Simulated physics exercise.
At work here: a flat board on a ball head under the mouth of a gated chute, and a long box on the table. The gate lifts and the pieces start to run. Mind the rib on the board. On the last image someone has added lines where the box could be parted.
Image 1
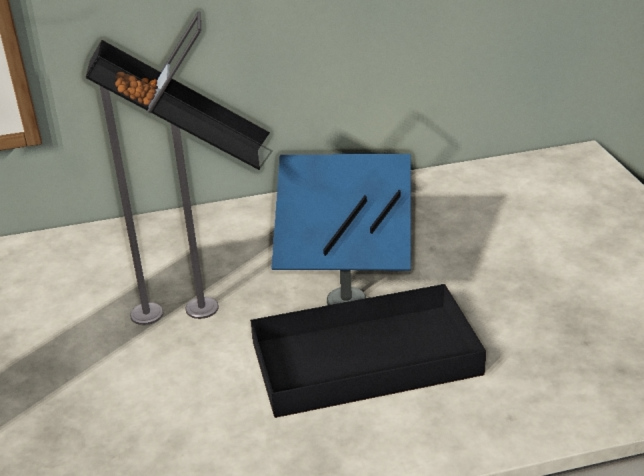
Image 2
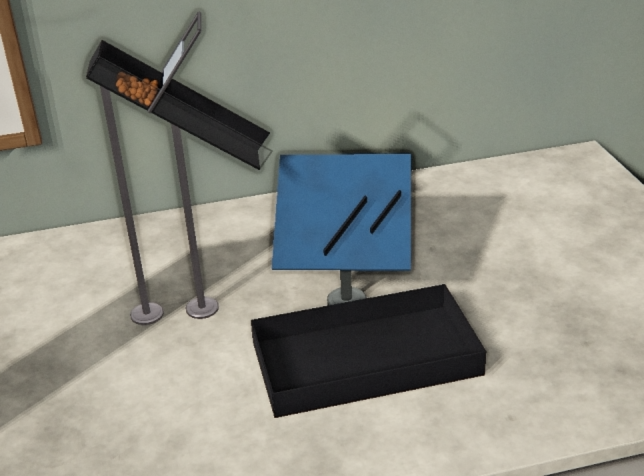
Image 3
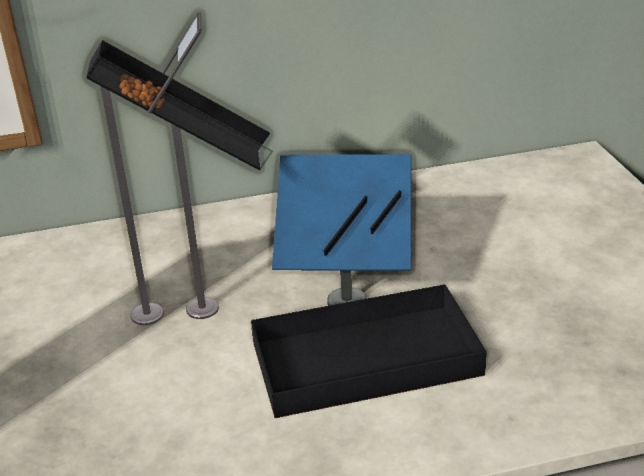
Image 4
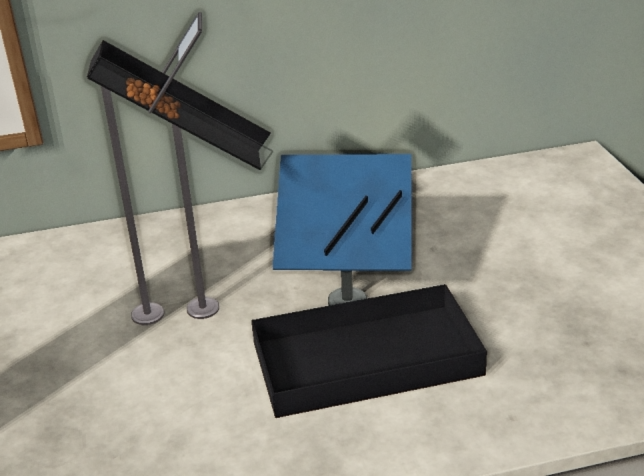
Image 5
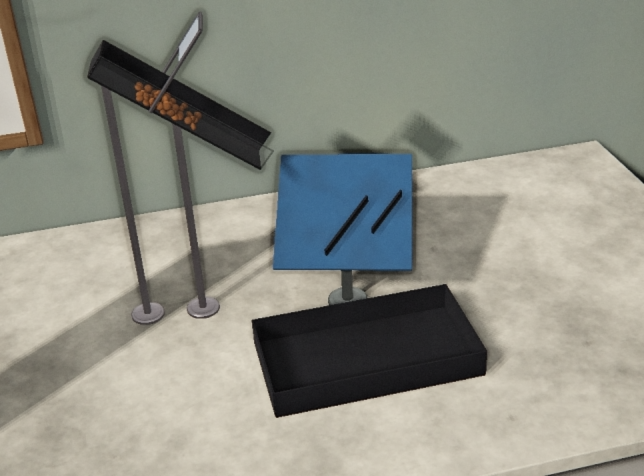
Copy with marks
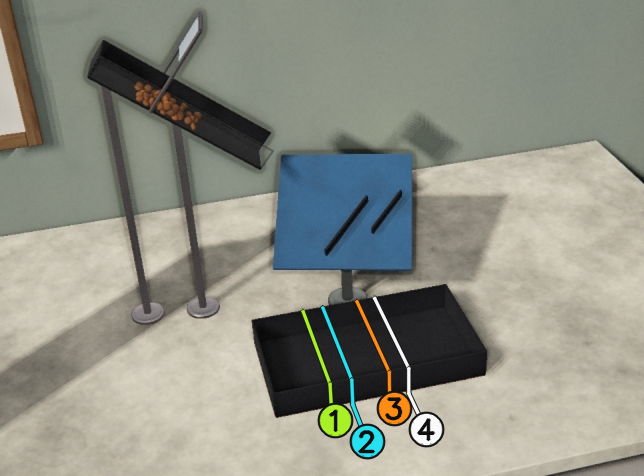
On a pale tabletop, a small gate lifted in a sloping black chute, and a clump of little brown pieces slid a short way down to the right, above a tilted blue board and empty black box.
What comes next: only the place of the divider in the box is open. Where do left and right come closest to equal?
The best line is 1.
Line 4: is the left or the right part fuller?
The left side.
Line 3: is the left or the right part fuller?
The left side.
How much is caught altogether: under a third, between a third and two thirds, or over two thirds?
It is over two thirds.
On the marked copy, line 1 crosses the front rim at (329, 383); line 2 crosses the front rim at (351, 378); line 3 crosses the front rim at (388, 371); line 4 crosses the front rim at (408, 367).
With 1, of what is caught, close to two thirds on the left of the divider, close to a third on the right.
With 2, of what is caught, all but a few on the left of the divider, only a few on the right.
With 3, of what is caught, the whole lot on the left of the divider, none at all on the right.
With 4, of what is caught, the whole lot on the left of the divider, none at all on the right.
